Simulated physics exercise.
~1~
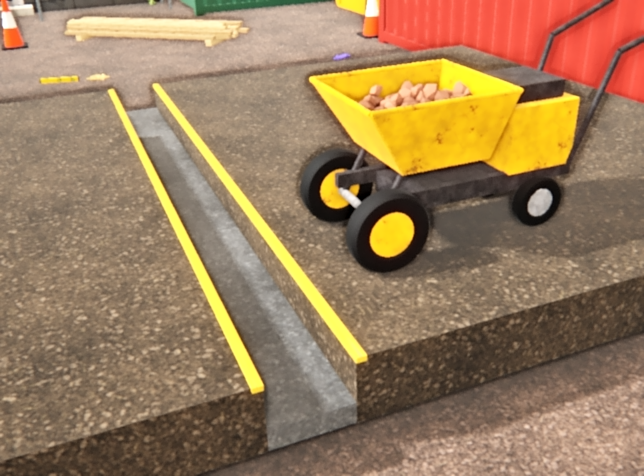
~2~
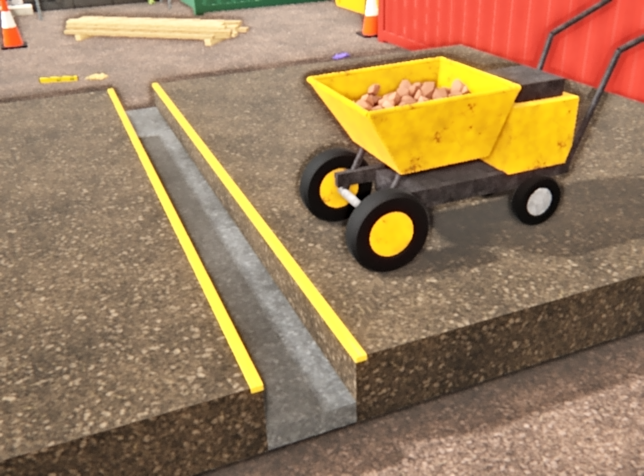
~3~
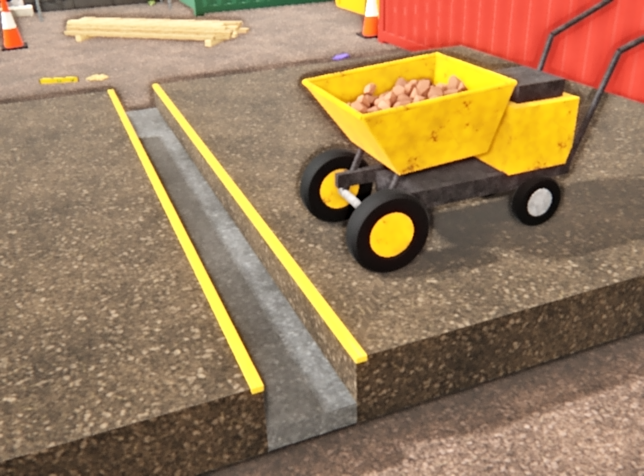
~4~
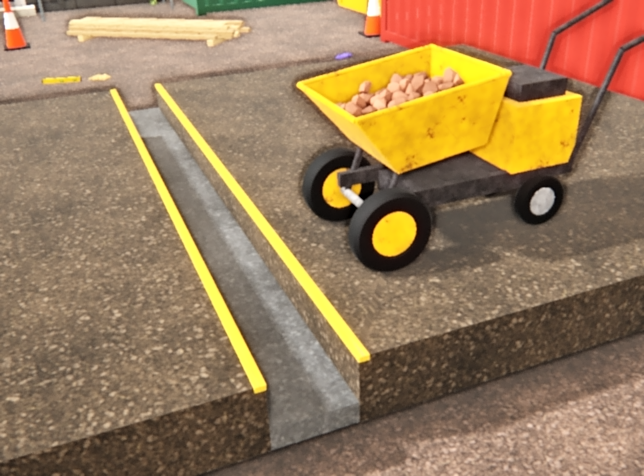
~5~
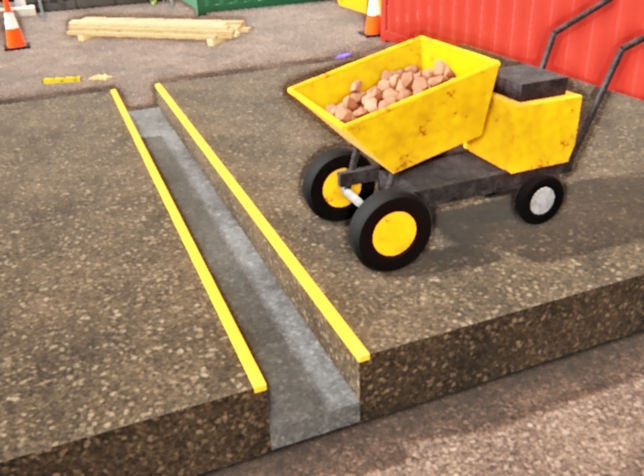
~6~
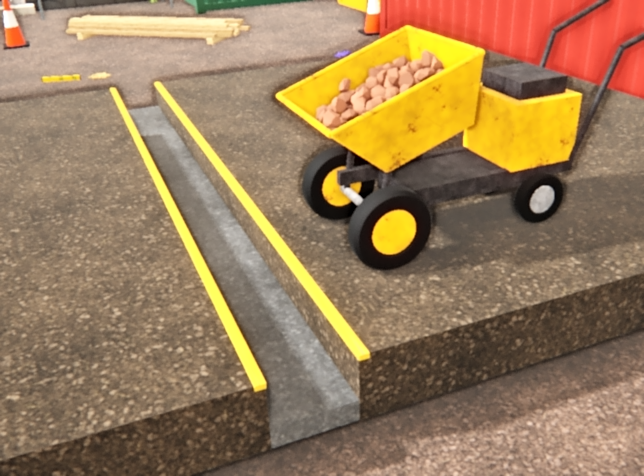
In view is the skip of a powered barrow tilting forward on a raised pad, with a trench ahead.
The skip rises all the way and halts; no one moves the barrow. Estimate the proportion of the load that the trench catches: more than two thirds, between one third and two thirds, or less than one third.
Upwards of two thirds.
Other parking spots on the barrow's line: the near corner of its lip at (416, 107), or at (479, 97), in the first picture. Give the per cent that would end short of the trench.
0 % and 60 %, in that order.
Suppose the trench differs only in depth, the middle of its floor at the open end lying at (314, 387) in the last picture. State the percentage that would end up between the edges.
It works out to some 70 per cent.
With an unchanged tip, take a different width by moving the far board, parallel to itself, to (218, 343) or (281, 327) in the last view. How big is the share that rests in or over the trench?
I'd put it near 100 in a hundred, then near 20 in a hundred.
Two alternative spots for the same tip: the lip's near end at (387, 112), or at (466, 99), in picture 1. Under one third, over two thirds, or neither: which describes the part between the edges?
In the first case above two thirds, in the second case between a third and two thirds.
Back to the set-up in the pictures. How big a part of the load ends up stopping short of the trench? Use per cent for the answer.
Roughly 0 per cent of the load.
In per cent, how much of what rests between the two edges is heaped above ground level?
I'd say around 5 percent.
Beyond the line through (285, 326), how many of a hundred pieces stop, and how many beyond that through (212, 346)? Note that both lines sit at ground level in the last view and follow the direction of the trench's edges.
About 70 % and 20 %.
Soon after the last picture, skip tipped steeply; all in the skip.
A little later, skip tipped right over; most in the skip; a small part in or heaped over the trench; a stray few beyond it; a stray few falling.
Later still, skip tipped right over; a small part in the skip; about two thirds in or heaped over the trench; about a quarter beyond it.
By the end, skip tipped right over; most in or heaped over the trench; about a quarter beyond it.
